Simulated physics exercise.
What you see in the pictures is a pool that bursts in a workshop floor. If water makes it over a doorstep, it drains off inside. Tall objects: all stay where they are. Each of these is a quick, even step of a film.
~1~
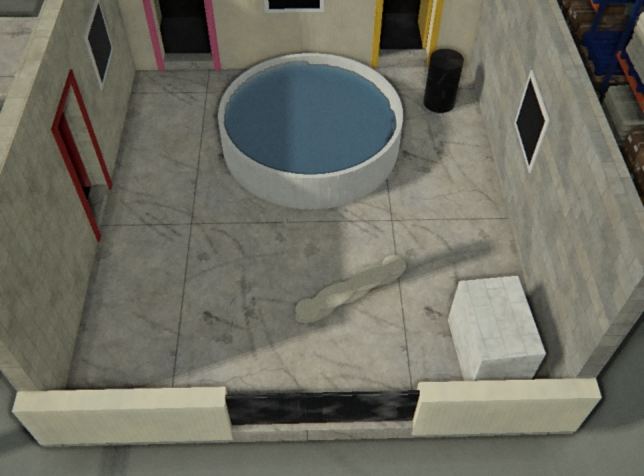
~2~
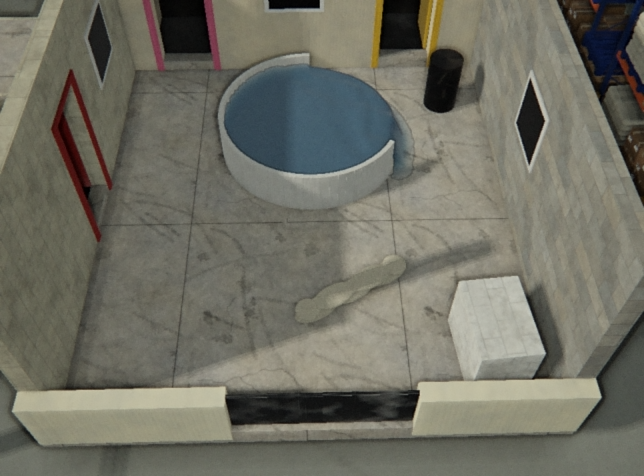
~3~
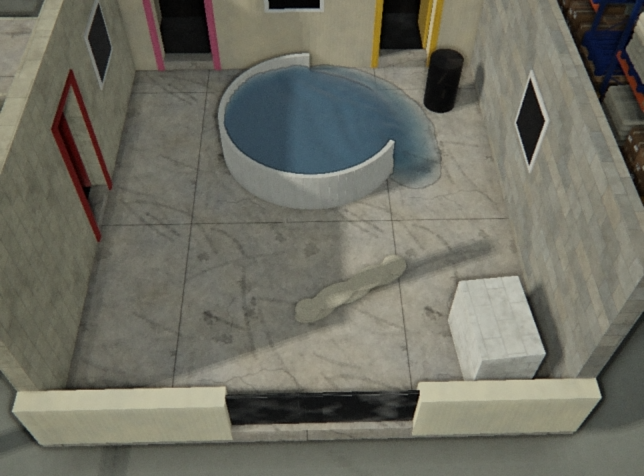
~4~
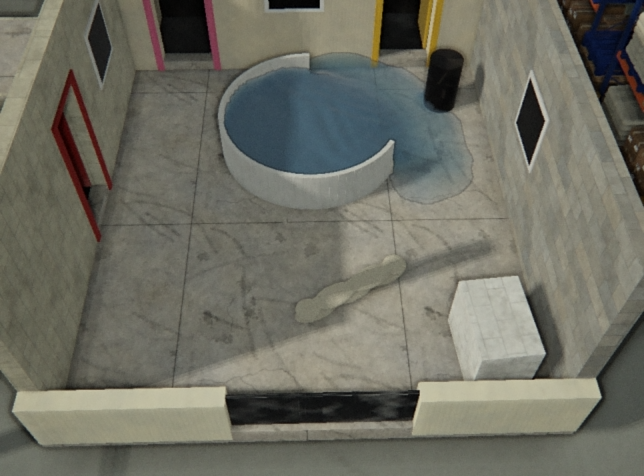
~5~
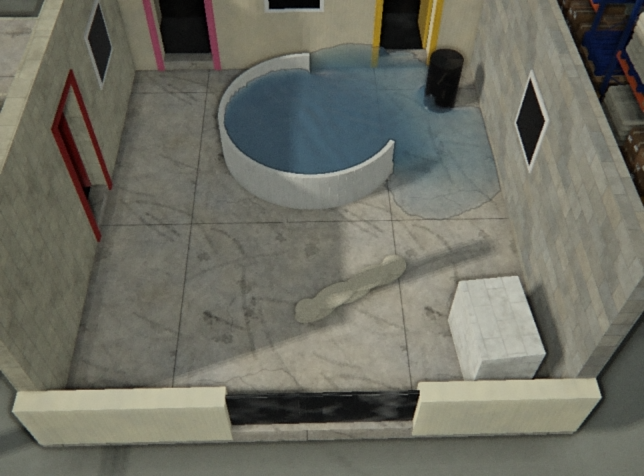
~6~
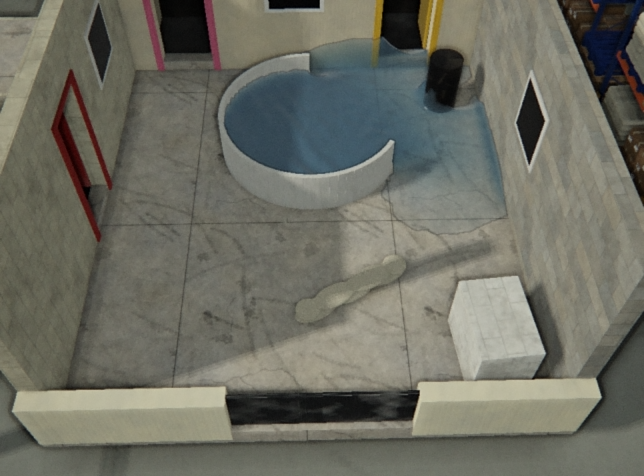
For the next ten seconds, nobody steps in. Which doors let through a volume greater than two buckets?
Checking each one: The red door lets through less or just two; the pink door lets through less or just two; the yellow door lets through more.
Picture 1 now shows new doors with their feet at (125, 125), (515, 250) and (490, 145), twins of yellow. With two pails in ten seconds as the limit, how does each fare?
Going door by door: The first remains below the limit, the second remains below the limit, the third runs past the limit.
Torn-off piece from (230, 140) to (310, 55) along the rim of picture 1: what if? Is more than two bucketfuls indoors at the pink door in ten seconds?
Result for the pink door: It ends up above.
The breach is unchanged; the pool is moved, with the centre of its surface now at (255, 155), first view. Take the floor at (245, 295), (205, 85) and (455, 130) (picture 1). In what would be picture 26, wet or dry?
Result: Spared; inundated; inundated.
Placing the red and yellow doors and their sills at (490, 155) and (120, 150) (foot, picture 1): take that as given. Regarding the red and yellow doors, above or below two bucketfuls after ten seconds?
Note: Red overshoots; yellow falls short.
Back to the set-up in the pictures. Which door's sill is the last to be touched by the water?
That would be the red one.
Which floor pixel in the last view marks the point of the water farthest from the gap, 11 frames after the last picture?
Somewhere close to (545, 405).
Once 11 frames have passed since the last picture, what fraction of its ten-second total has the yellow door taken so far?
About 35 %.
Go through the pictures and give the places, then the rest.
In the first frame, still water in the round tank at (311, 114).
In the second frame, the front is at (402, 176), out from the gap at (380, 105).
In the third frame, water pours out at (380, 107) and has run to a hidden place.
In the fourth frame, the front is at (458, 189), out from the gap at (380, 108).
In the fifth frame, the front is at (472, 204), out from the gap at (380, 108).
In the sixth frame, the front is at (505, 209), out from the gap at (380, 109).
A moment on, water covers 25 % of the floor; the red door not reached, the pink door wet at the sill, nothing in, the yellow door under two buckets in.
Next, water covers 35 % of the floor; the red door not reached, the pink door wet at the sill, nothing in, the yellow door over two buckets in.
Then, water covers 55 % of the floor; the red door not reached, the pink door wet at the sill, nothing in, the yellow door far over two buckets in.
Later, water covers 90 % of the floor; the red door wet at the sill, nothing in, the pink door wet at the sill, nothing in, the yellow door far over two buckets in.
In the end, water covers 95 % of the floor; the red door wet at the sill, nothing in, the pink door wet at the sill, nothing in, the yellow door far over two buckets in.
